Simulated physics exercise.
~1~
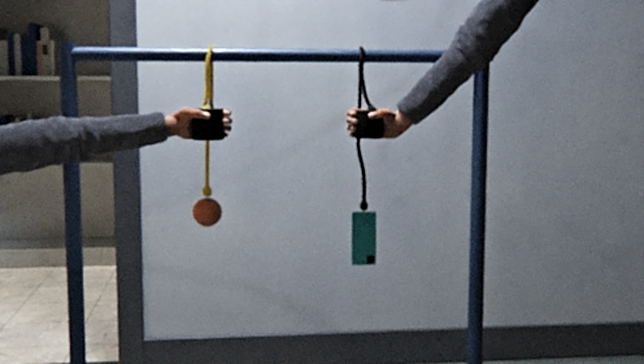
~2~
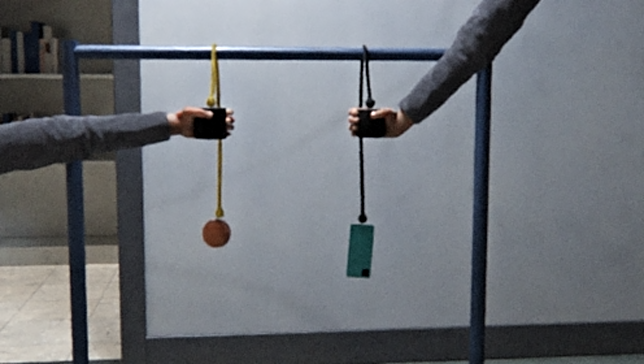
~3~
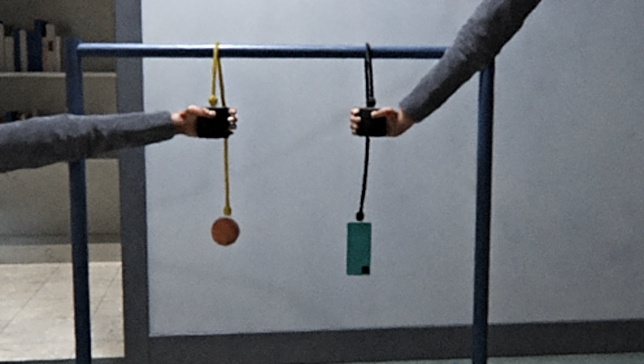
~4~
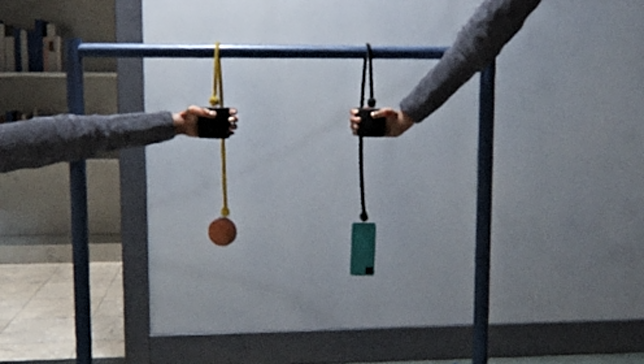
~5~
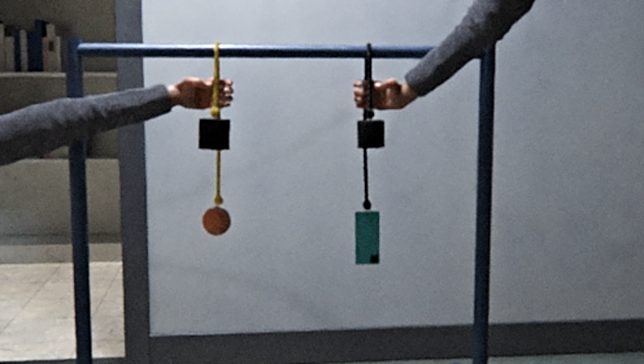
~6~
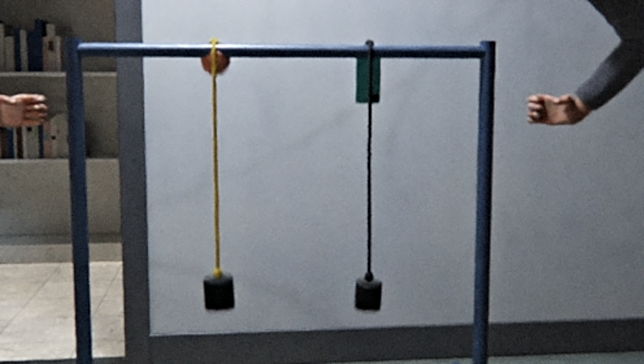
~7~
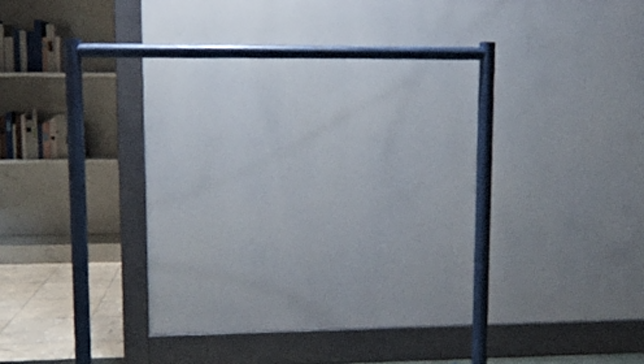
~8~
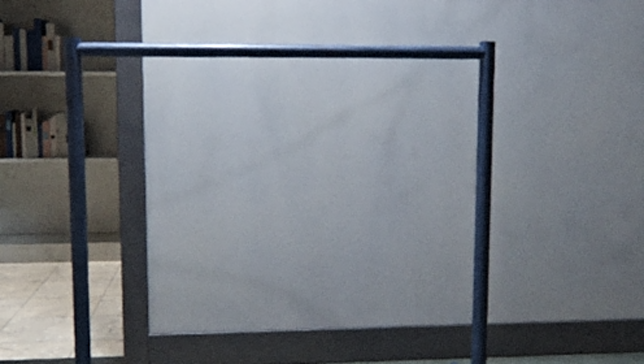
Two dark blocks, held by a pair of hands on ropes looped over a blue rail, drop when released, while the orange ball and green rectangular object at the other ends rise to the rail. Everything then disappears from view, leaving the bare frame.
